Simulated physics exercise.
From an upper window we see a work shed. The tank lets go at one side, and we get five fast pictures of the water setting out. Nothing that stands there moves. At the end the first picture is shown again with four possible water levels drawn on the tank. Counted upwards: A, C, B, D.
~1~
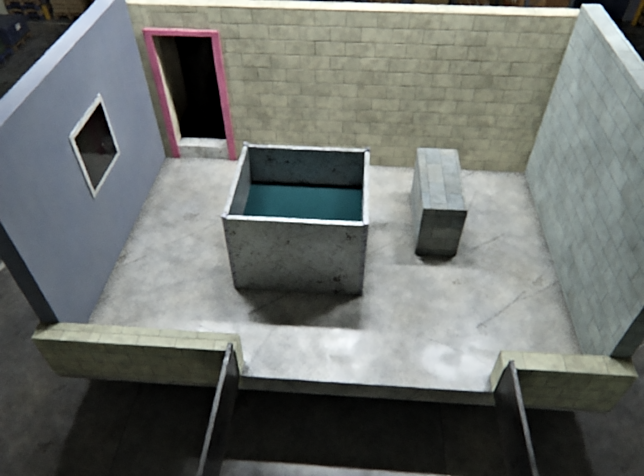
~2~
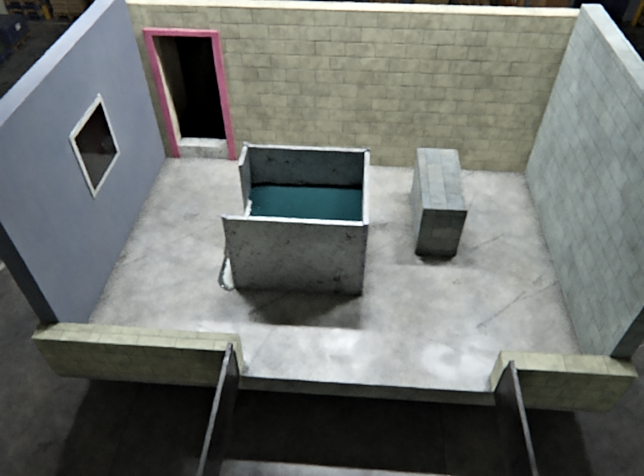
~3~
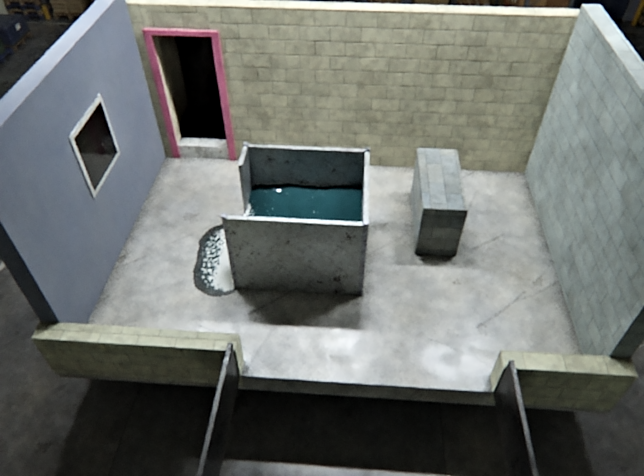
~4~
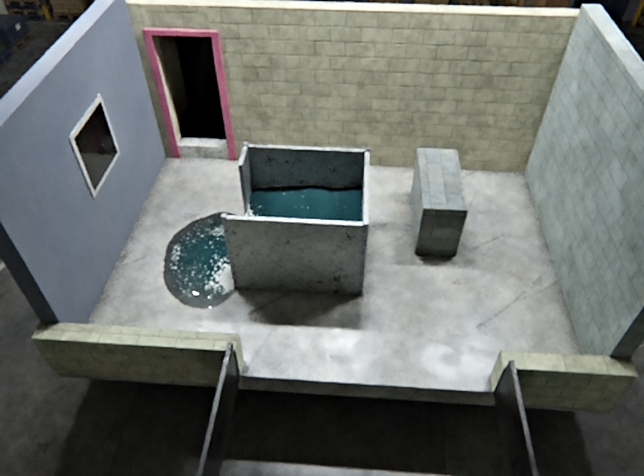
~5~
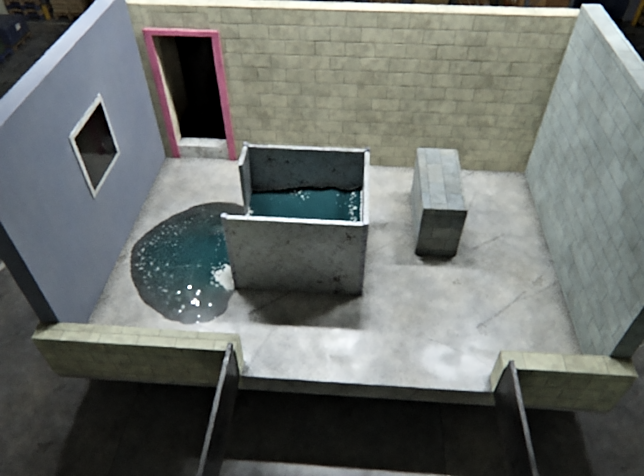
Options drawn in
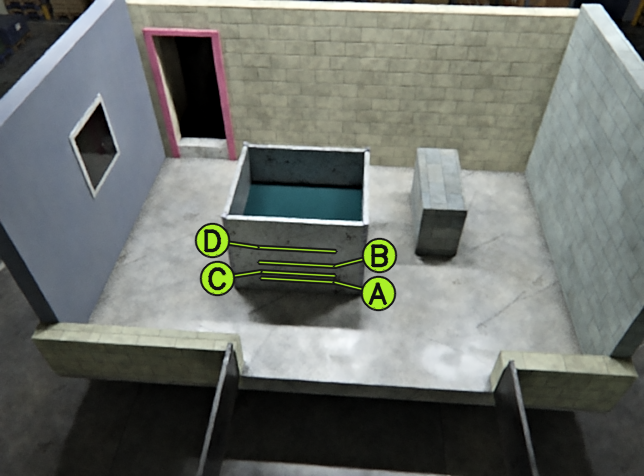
The footage shows a walled work shed from above, where the left side of a grey tank opens and teal water pours out, forming a puddle that widens across the pale floor toward the blue-grey wall on the left.
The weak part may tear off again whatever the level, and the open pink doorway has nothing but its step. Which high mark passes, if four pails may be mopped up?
The limit is D.
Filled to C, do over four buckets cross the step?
No.
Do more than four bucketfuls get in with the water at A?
No.
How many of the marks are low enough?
All of the four.
On the marked copy, A at (297, 280); B at (296, 264); C at (297, 273); D at (296, 249); from the bottom up A, C, B, D.
If A is chosen, nothing gets over.
If B is chosen, nothing gets over.
If C is chosen, nothing gets over.
If D is chosen, a bucket or two gets in.
